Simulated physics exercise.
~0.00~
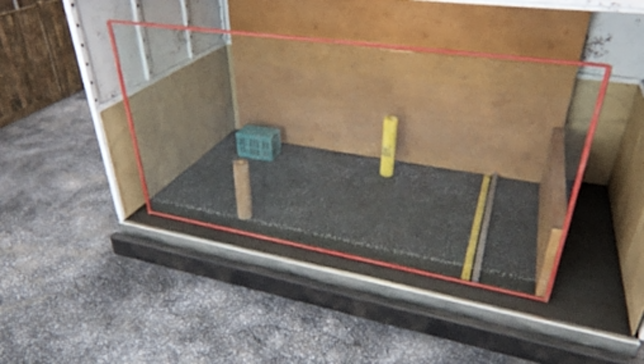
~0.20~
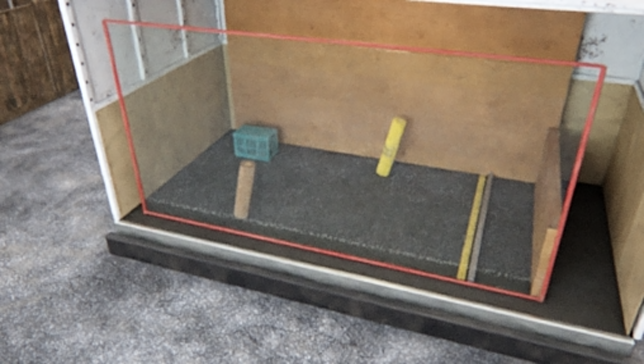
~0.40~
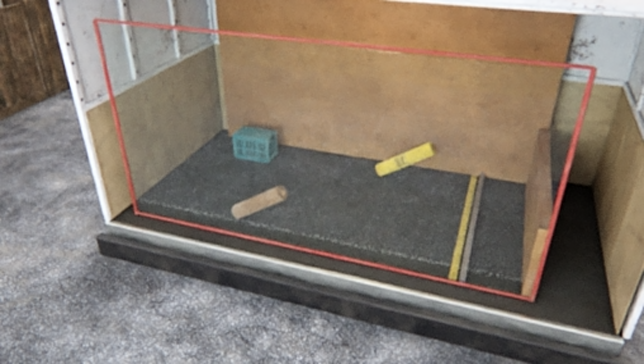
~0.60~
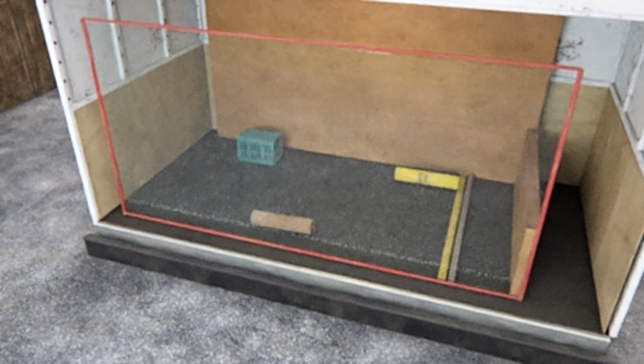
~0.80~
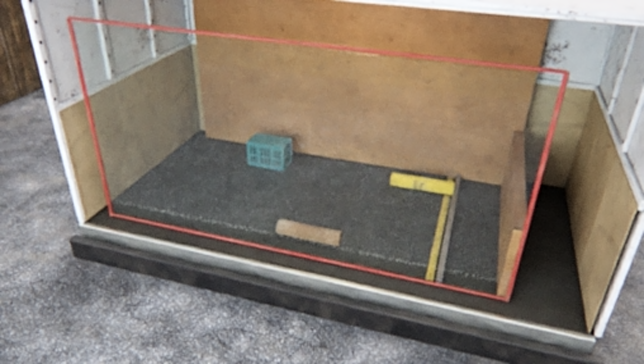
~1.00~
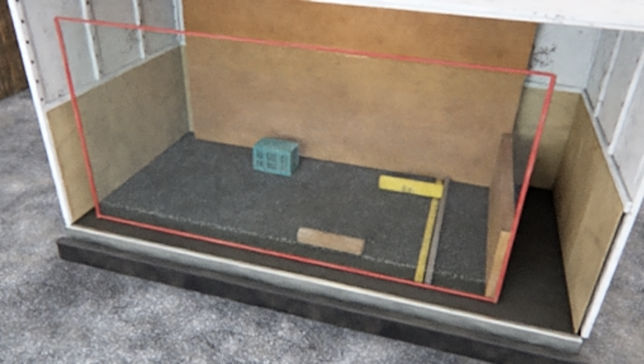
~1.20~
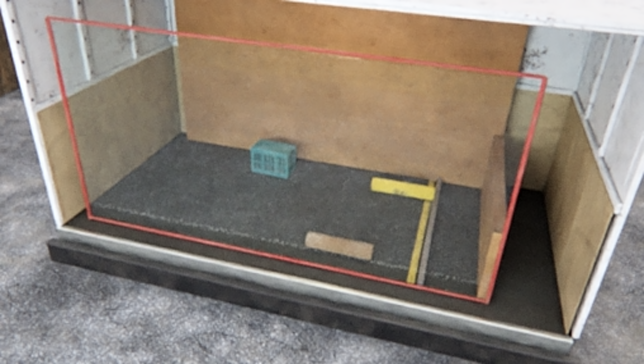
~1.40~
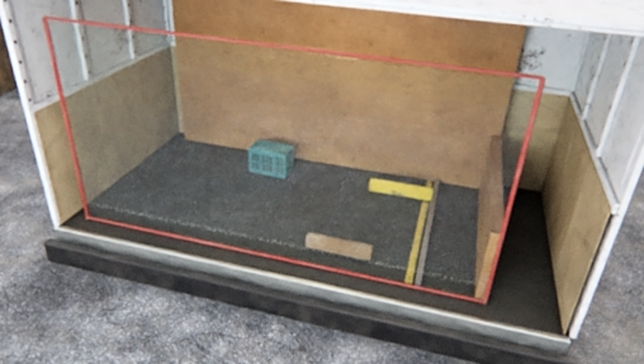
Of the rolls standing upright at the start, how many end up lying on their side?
Two of them end up lying on their side, the brown roll and the yellow roll.
